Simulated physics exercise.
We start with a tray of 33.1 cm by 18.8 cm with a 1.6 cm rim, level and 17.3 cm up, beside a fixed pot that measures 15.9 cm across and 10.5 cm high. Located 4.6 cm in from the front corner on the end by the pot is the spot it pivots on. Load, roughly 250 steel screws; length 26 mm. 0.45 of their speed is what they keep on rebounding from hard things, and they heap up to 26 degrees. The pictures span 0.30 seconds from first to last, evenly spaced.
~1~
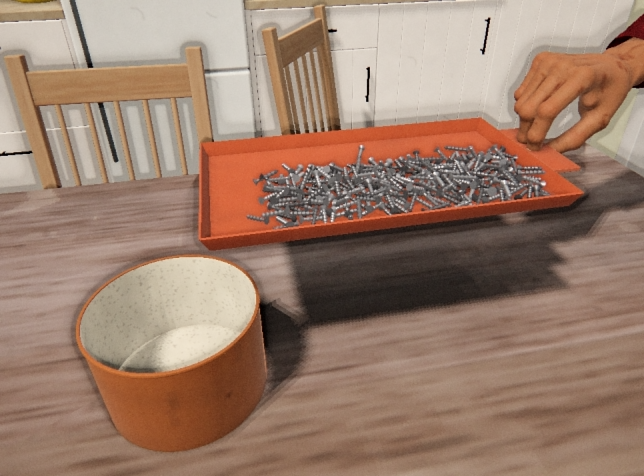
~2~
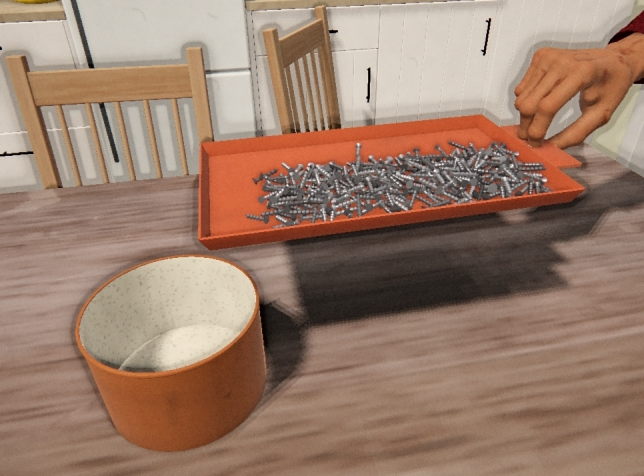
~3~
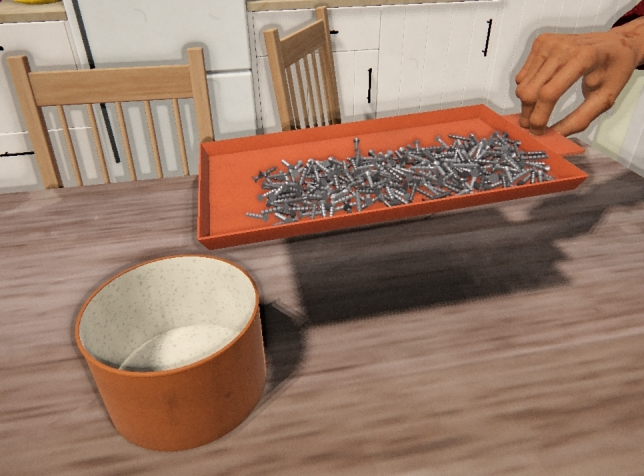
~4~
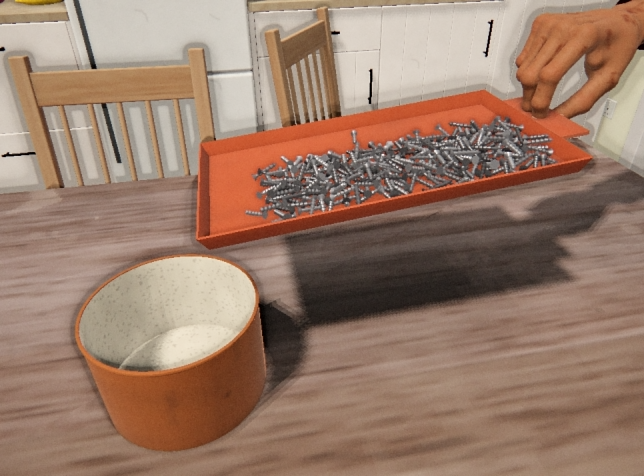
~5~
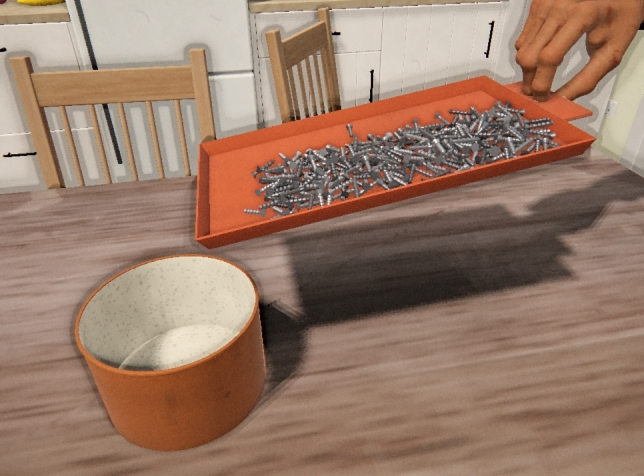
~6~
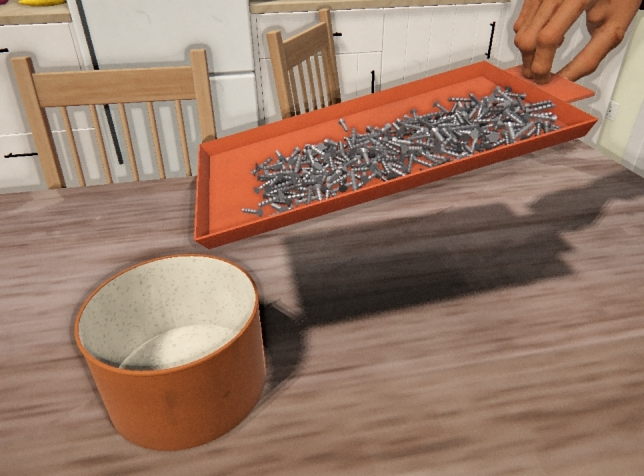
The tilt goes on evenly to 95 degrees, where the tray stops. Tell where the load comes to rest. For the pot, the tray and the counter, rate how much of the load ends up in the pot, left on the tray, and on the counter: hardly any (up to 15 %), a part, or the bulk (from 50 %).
Pot: The bulk; left on the tray: Hardly any; counter: A part.
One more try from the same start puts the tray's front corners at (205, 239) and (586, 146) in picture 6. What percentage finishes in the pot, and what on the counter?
Per cent by place - pot 85, counter 15.
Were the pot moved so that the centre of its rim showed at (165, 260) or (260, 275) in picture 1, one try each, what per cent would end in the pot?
Try one: ~ 80 %; try two: ~ 15 %.
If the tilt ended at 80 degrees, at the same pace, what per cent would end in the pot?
60 percent.
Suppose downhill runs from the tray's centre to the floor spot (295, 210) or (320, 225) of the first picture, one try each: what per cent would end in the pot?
Roughly 95 % for the first direction, roughly 70 % for the second.
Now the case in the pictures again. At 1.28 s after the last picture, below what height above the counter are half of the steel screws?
The halfway mark is near 2 cm.
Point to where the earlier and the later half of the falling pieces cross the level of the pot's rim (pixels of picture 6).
First half close to (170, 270), second half close to (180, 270).
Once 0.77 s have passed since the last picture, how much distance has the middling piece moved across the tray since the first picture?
I'd say close to 19 centimetres.
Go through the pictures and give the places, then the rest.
Tray tilt 0 degrees, front corners at (208, 234) and (573, 190); middle of the pieces at (398, 180); pot at (171, 306), in the first frame.
Tray tilt 1 degrees, front corners at (207, 234) and (575, 186); middle of the pieces at (398, 178), in the second frame.
Tray tilt 3 degrees, front corners at (206, 234) and (578, 173), lowest corner left front; middle of the pieces at (398, 171), in the third frame.
Tray tilt 6 degrees, front corners at (205, 233) and (582, 155), lowest corner left front; middle of the pieces at (398, 162), in the fourth frame.
Tray tilt 9 degrees, front corners at (204, 233) and (584, 137), lowest corner left front; middle of the pieces at (396, 153), in the fifth frame.
Tray tilt 12 degrees, front corners at (202, 233) and (586, 118), lowest corner left front; middle of the pieces at (395, 144); pot at (170, 305), in the sixth frame.
Then, 0.77 s after the last picture, tilt 51 degrees; the tray holds 80 %, the pot 5 %.
Then, 1.28 s after the last picture, tilt 77 degrees; the tray holds 15 %, the pot 50 %.
Then, 1.85 s after the last picture, tilt 95 degrees; the tray holds 0 %, the pot 60 %.
In the end, pot 60 %, tray 0 %, counter 40 %.
